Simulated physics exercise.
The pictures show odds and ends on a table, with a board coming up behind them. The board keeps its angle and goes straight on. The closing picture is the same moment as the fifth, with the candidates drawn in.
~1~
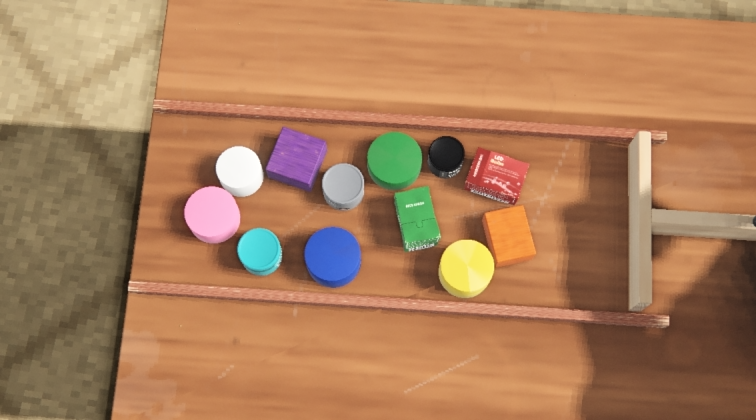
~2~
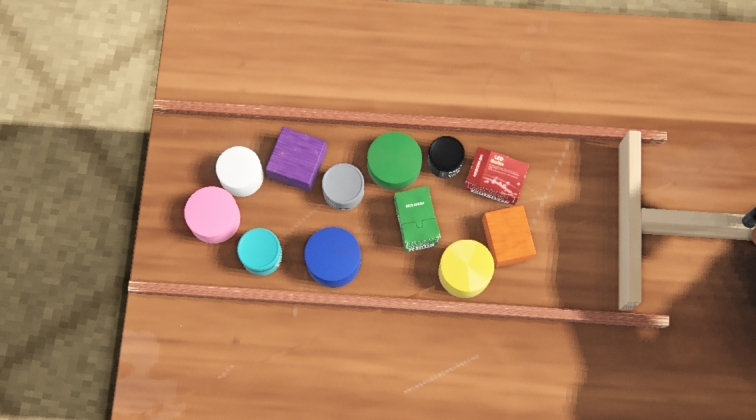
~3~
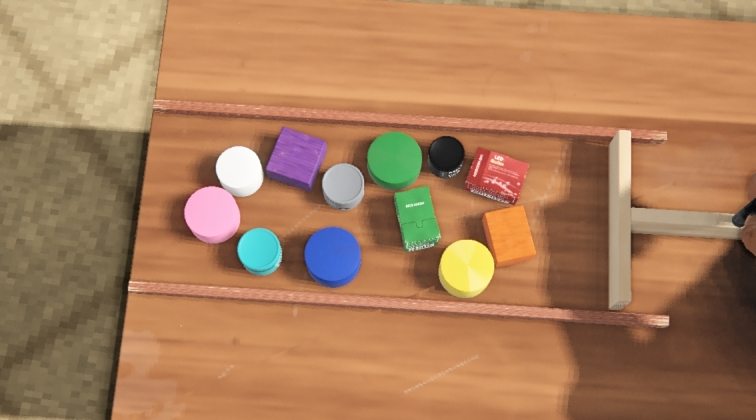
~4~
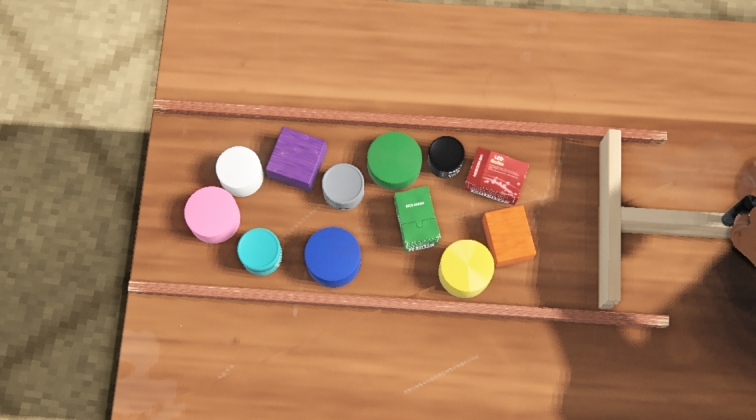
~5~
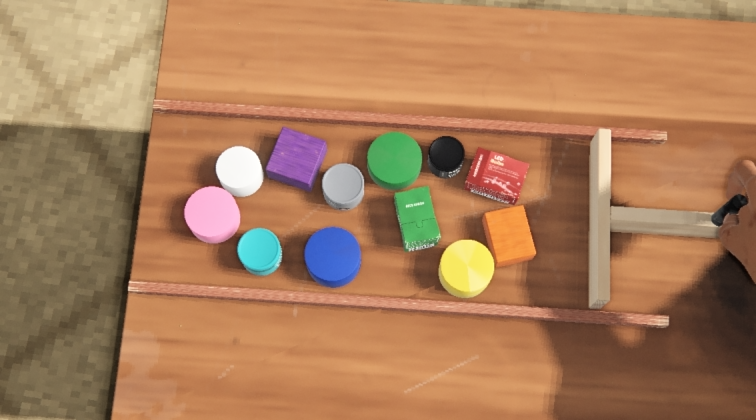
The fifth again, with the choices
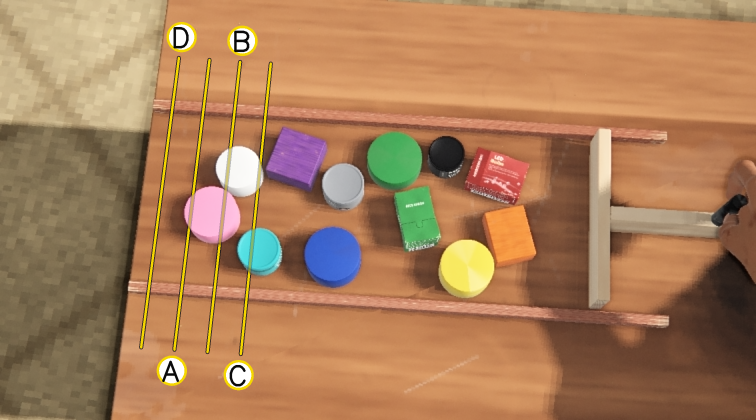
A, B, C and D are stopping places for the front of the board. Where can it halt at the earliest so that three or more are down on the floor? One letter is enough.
C.
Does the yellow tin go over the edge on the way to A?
By then, no.
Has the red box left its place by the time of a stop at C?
Yes.
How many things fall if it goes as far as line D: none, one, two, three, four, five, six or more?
Six or more.
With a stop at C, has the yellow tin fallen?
No.
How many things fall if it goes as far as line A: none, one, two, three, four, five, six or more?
By then, six or more.
On the copy, A at (193, 199); B at (225, 201); C at (256, 203); D at (161, 197).
On C. First, board (478, 204); black jar (406, 145); yellow tin (431, 274).
Then, board (354, 196); pink pot (180, 233); white tin (191, 187).
Finally, board (257, 190); pink pot over the edge; white tin over the edge; four fallen.
By contrast, A drops eight, but is farther than needed; B drops five, but is farther than needed; D drops twelve, but is farther than needed.
